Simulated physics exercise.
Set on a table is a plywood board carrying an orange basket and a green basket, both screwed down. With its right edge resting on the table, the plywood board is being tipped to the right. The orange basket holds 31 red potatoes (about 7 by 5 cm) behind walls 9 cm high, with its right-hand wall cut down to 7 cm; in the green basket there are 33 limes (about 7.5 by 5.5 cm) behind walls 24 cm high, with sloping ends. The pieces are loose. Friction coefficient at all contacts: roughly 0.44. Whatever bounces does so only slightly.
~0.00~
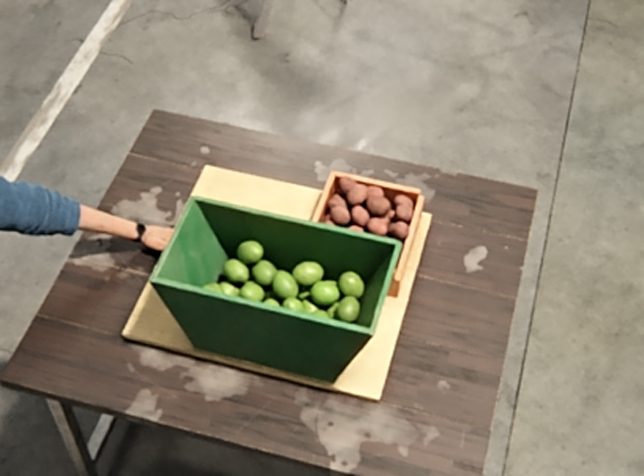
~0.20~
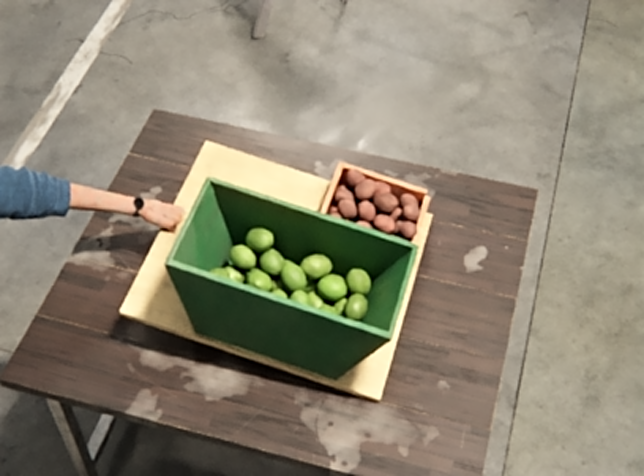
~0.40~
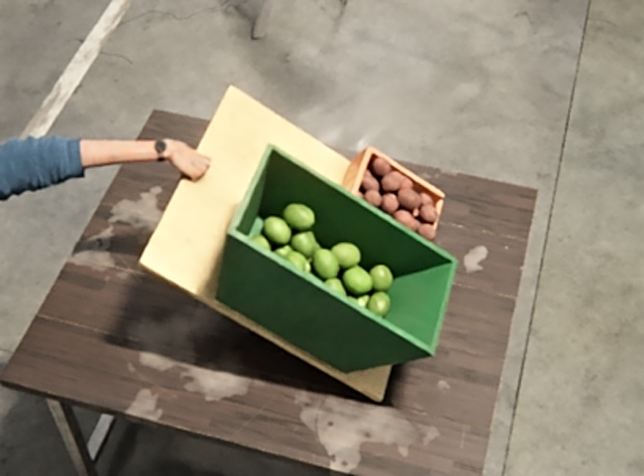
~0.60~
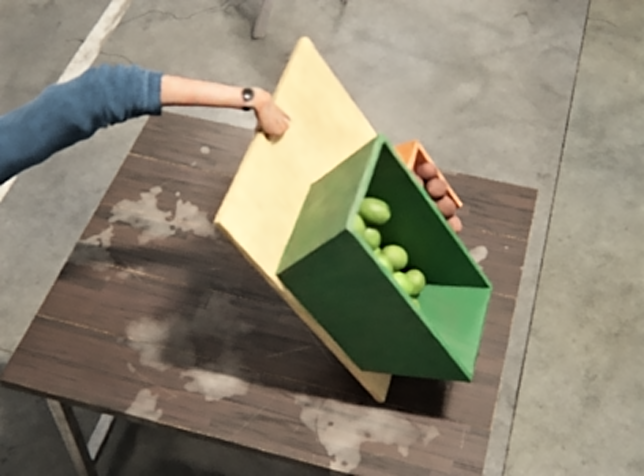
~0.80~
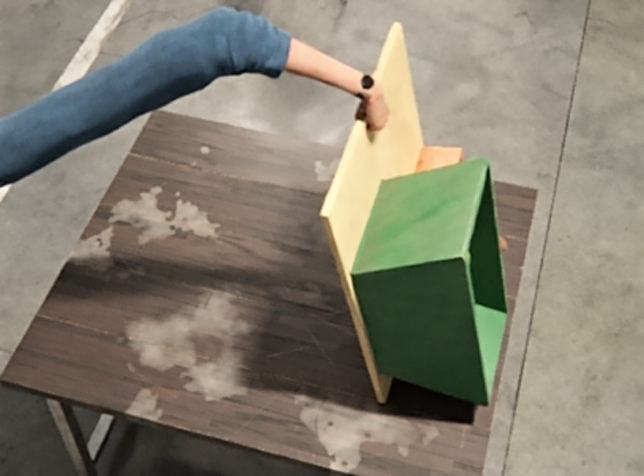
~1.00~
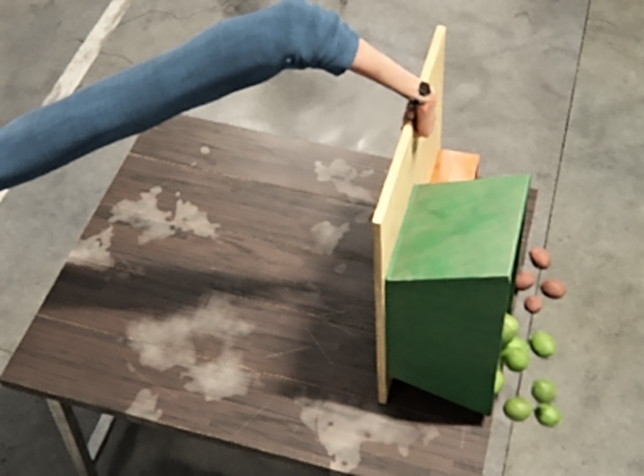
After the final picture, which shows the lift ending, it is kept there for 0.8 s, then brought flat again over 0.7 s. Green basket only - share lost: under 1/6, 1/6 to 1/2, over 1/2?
Share lost: Above one half.
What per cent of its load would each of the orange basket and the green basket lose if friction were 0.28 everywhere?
Orange basket 70, green basket 100 per cent.
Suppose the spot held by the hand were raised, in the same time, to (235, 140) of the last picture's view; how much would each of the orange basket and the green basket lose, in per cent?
Orange basket 30 %, green basket 0 %.
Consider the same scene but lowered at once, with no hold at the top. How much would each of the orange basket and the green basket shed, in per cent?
With that change, orange basket sheds 50 percent and green basket sheds 70 percent.
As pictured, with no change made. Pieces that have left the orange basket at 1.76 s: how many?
Orange basket - about 16 out by that time.
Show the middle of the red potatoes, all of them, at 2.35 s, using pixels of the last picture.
(480, 264).
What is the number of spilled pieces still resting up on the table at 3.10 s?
Tally: Some 14.
After 1.34 s, tilt 86°; orange basket 14 in, 17 out and green basket 11 in, 22 out.
After 1.76 s, tilt 86°; orange basket 14 in, 17 out and green basket 2 in, 31 out.
After 2.35 s, tilt 10°; orange basket 7 in, 24 out and green basket 0 in, 33 out.
When it is over (at 3.10 s), orange basket 7 in, 24 out and green basket 0 in, 33 out. Asked share, 33 of 33, 100 per cent.
